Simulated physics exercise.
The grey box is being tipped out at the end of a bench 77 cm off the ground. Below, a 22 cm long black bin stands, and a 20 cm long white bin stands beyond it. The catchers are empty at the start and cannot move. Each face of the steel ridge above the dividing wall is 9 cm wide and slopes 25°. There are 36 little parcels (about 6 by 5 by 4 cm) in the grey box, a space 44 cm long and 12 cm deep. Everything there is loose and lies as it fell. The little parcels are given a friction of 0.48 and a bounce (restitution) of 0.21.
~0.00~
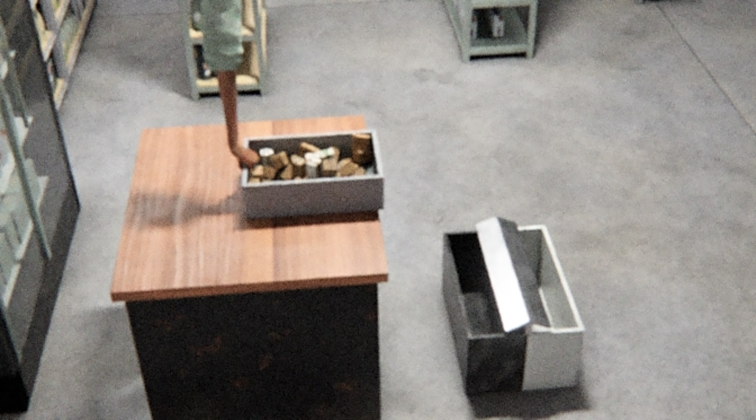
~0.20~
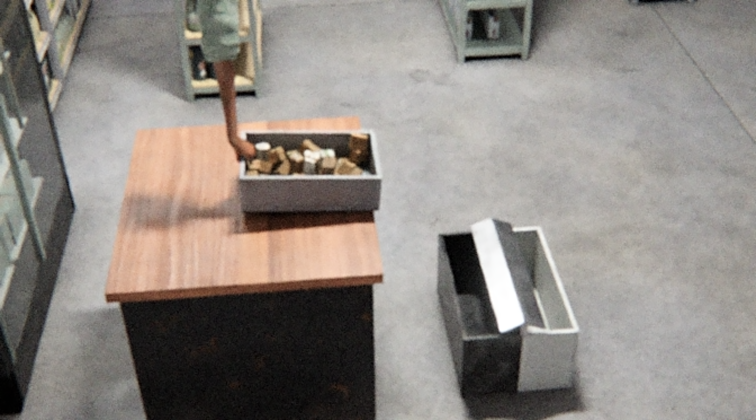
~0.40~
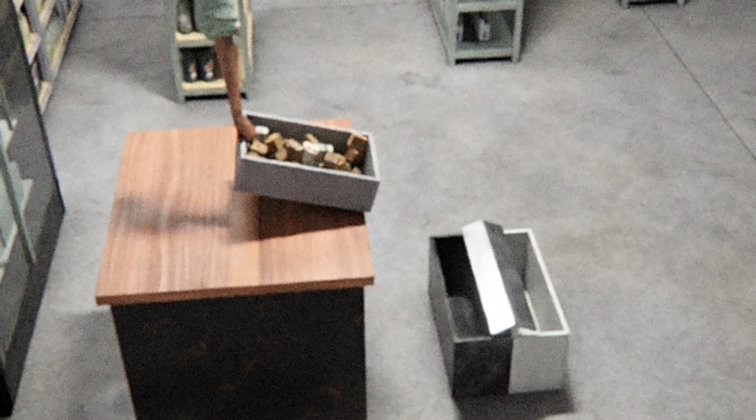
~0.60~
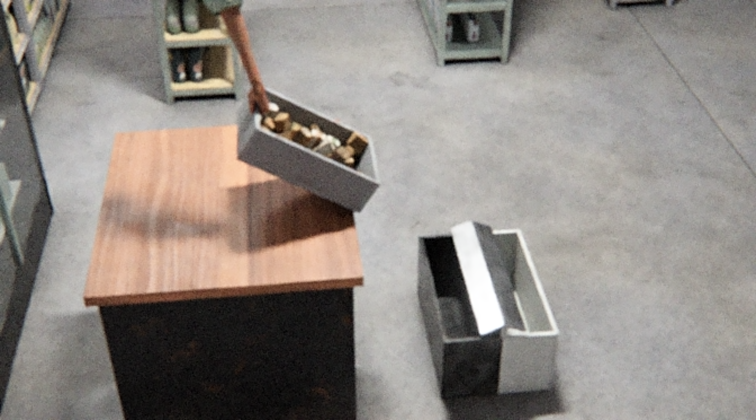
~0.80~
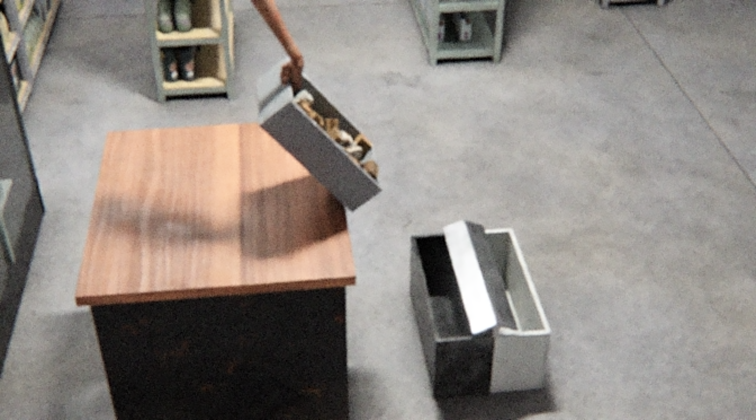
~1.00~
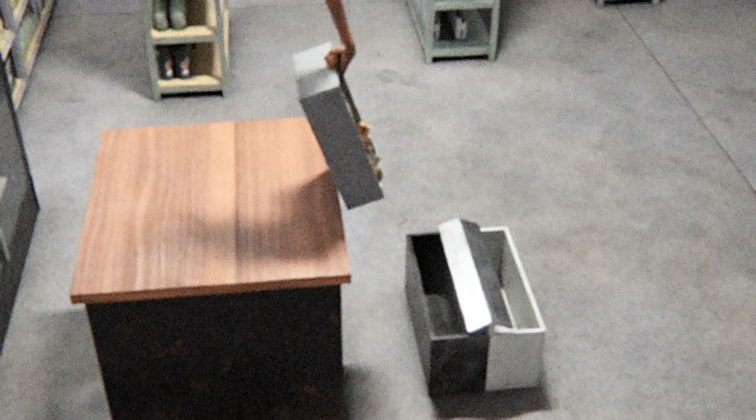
A grey box of small parcels tilts steeply rightward off a wooden bench, gripped by a hand.
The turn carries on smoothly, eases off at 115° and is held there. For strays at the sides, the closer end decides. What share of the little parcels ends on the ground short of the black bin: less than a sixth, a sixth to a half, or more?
Short of the black bin, on the ground: Between one sixth and one half of the load.
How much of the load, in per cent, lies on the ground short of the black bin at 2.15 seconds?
Share: About 15 %.
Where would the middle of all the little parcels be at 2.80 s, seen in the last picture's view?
I'd place it close to (429, 327) in the last view.
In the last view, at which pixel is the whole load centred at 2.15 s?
You'd find the load's middle at roughly (429, 328).
After 1.29 s, tilt 97°; 27 still in the grey box and 9 in the air.
After 1.65 s, tilt 114°; 18 still in the grey box, 8 in the black bin, 1 on the ground short of the black bin and 9 in the air.
After 2.15 s, tilt 115°; 6 still in the grey box, 22 in the black bin, 6 on the ground short of the black bin and 2 in the air.
Outcome (at 2.80 s), 22 in the black bin and 14 on the ground short of the black bin. Asked share, 14 of 36, 39 per cent.
